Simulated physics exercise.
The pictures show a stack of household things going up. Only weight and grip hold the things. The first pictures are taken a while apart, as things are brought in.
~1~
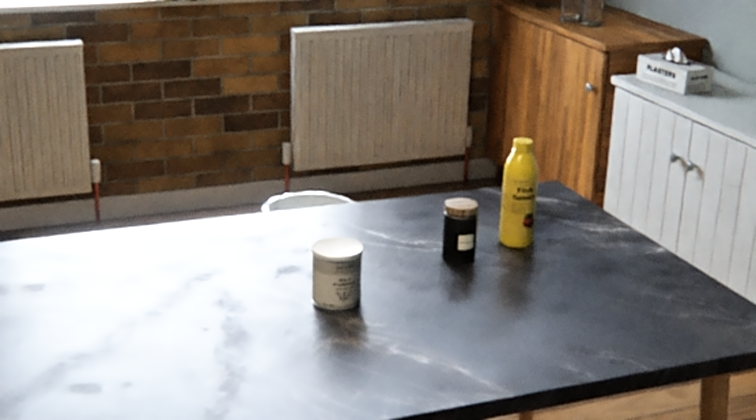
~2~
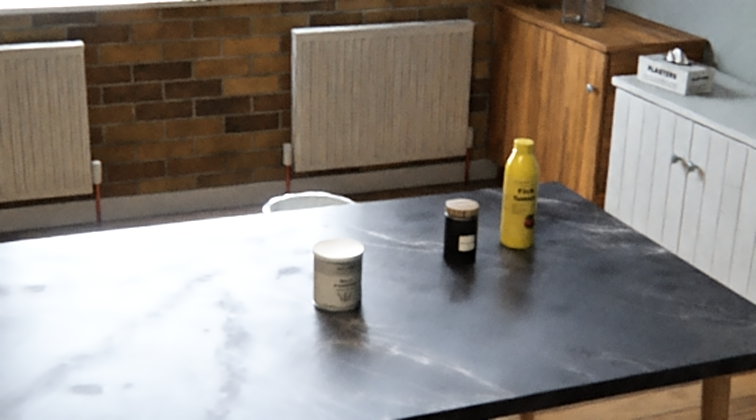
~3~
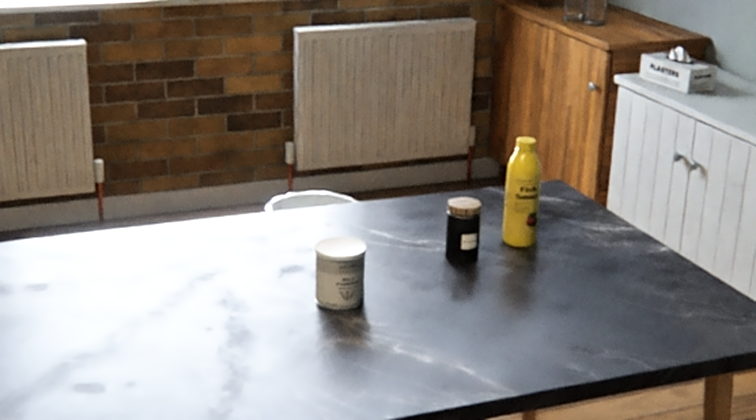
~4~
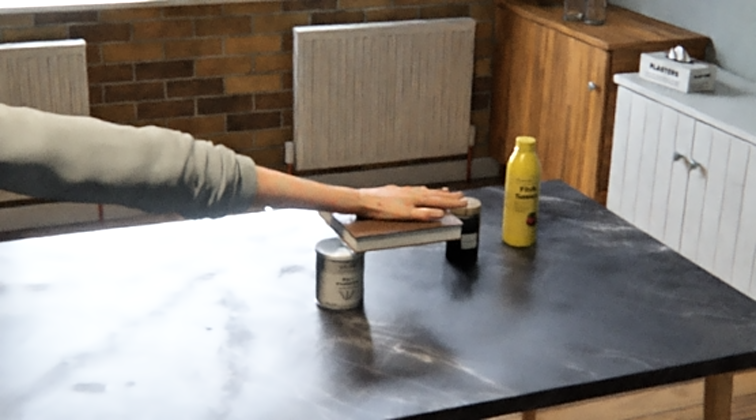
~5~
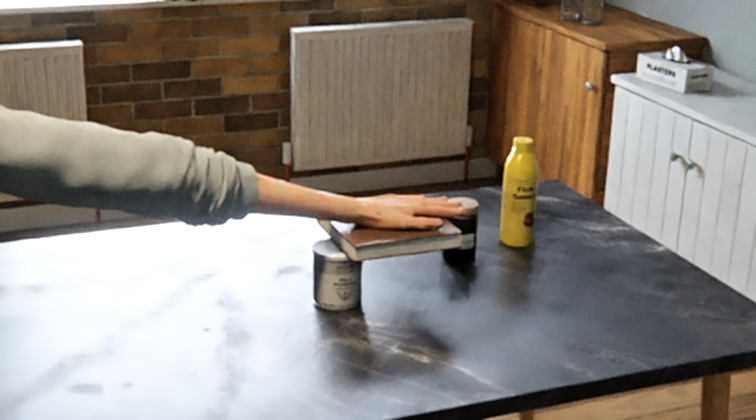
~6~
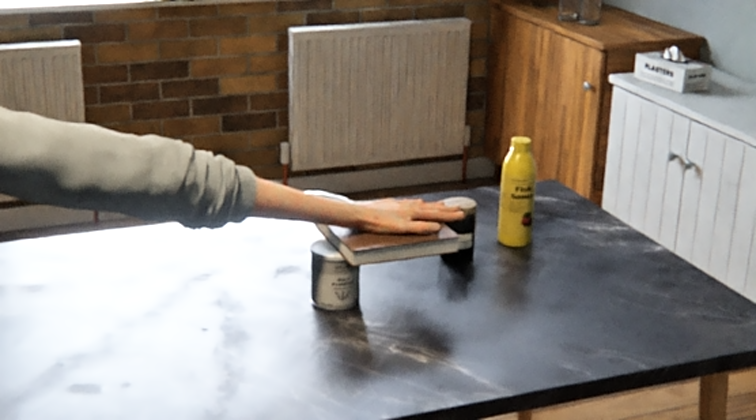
A hand lowering a brown book onto a white pot and a black jar beside a yellow bottle on a dark table.
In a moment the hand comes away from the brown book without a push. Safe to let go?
The pile loses its balance.
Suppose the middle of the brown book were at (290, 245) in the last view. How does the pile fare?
Then it loses its balance.
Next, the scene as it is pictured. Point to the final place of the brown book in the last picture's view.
Around (383, 258).
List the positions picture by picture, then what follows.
The last thing is not in view yet; yellow bottle (520, 192), in the first picture.
The last thing is not in view yet; white pot (338, 275), in the second picture.
The last thing is not in view yet; black jar (463, 230), in the third picture.
Still above its spot; brown book (389, 219); yellow bottle (523, 191), in the fourth picture.
Still above its spot; brown book (388, 227); white pot (337, 273), in the fifth picture.
In place under the hand; brown book (386, 232); black jar (459, 230), in the sixth picture.
Then, 0.30 s past the last view, brown book now fallen.
Then, 0.70 s past the last view, white pot displaced a little.
Then, 2.20 s past the last view, brown book resting near (381, 258).
Finally, fallen, brown book; the other 3 still in place. Final places as the last picture's camera would see them, brown book near (383, 258). The pile comes apart.
